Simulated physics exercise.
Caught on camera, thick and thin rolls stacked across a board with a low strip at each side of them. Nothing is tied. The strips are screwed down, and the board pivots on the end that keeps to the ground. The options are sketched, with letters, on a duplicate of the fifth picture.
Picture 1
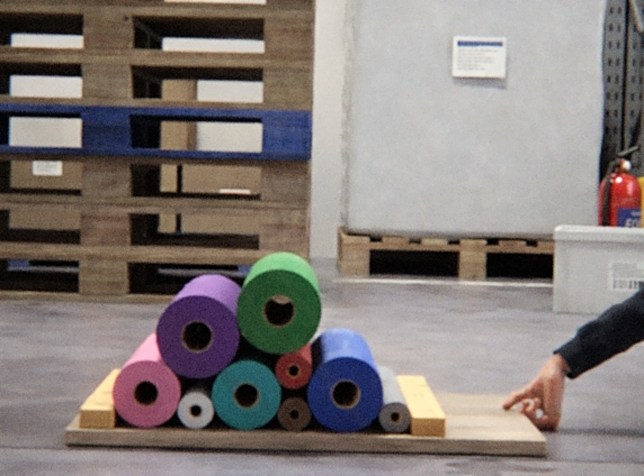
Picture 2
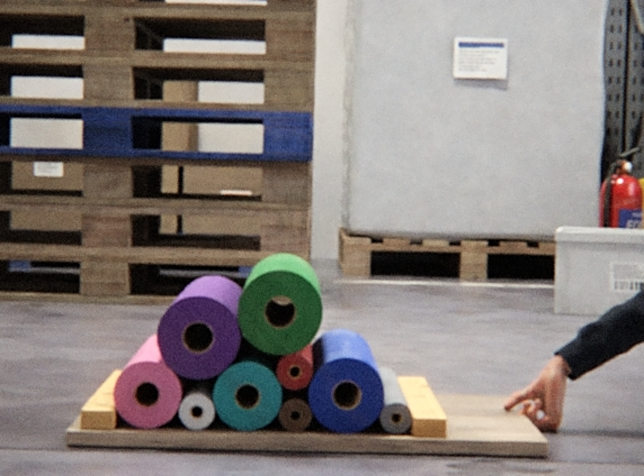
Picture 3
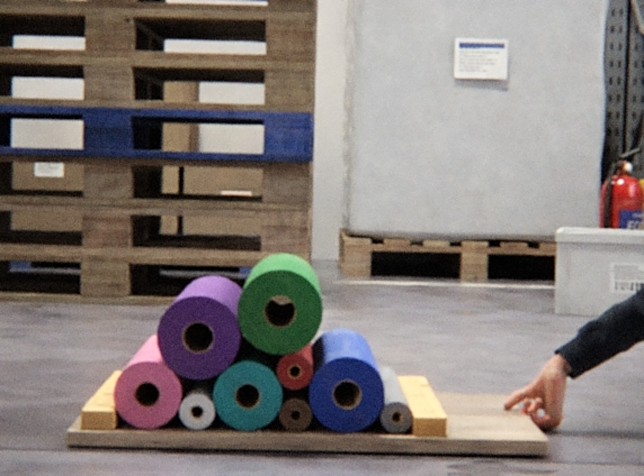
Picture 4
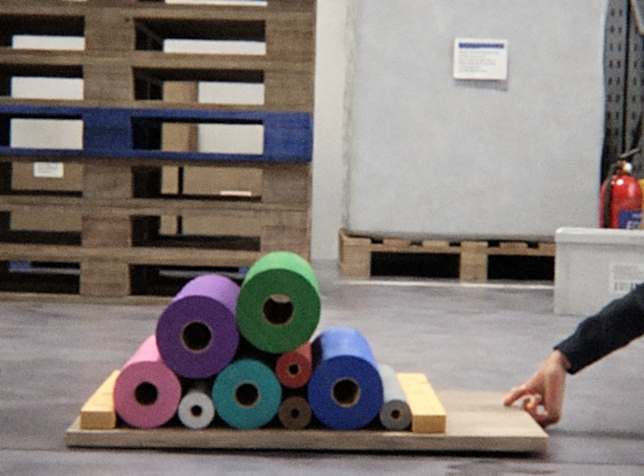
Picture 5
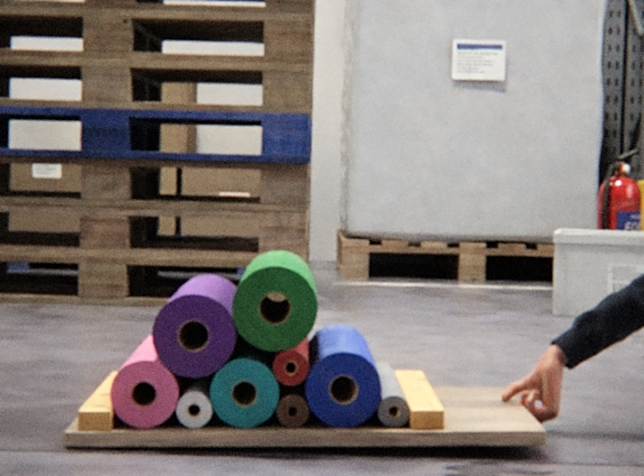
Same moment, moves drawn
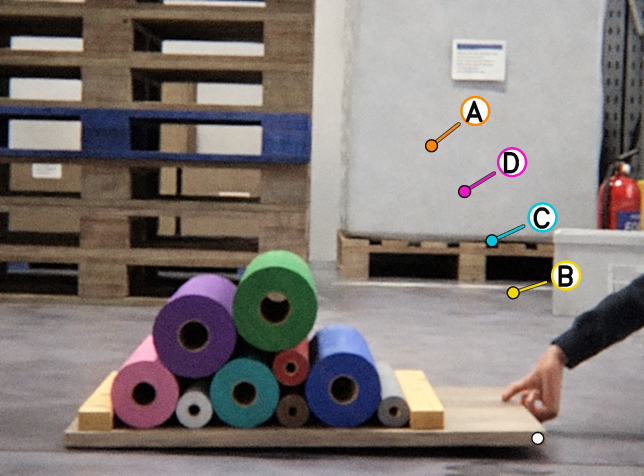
Stacked coloured rolls on a wooden board staying almost still, a hand at the right end barely shifting its fingers.
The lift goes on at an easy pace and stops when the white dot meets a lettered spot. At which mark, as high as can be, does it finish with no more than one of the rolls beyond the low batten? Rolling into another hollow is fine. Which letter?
It can be raised to D.
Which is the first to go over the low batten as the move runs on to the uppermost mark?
First is the purple one.
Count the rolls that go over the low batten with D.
At D the number is none.
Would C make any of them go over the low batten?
At C: No.
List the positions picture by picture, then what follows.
The first frame shows brown roll (294, 415); blue roll (345, 394); grey roll (395, 417).
The second frame shows grey roll (396, 418); purple roll (198, 337).
The third frame shows board (307, 409); grey roll (397, 417); pink roll (148, 394).
The fourth frame shows board (307, 407); pink roll (146, 394); turquoise roll (247, 394); white roll (197, 411).
The fifth frame shows board (305, 406); pink roll (144, 393); white roll (194, 410).
On the marked copy, A at (431, 146); B at (513, 293); C at (492, 241); D at (465, 192); the white dot at (538, 439).
Taking D. A third of the way, board at 19°.
Two thirds of the way, board at 33°.
When it is over, board at 33°, none over the low batten.
As for the rest, A two over the low batten (purple, green); B none over the low batten; C none over the low batten.
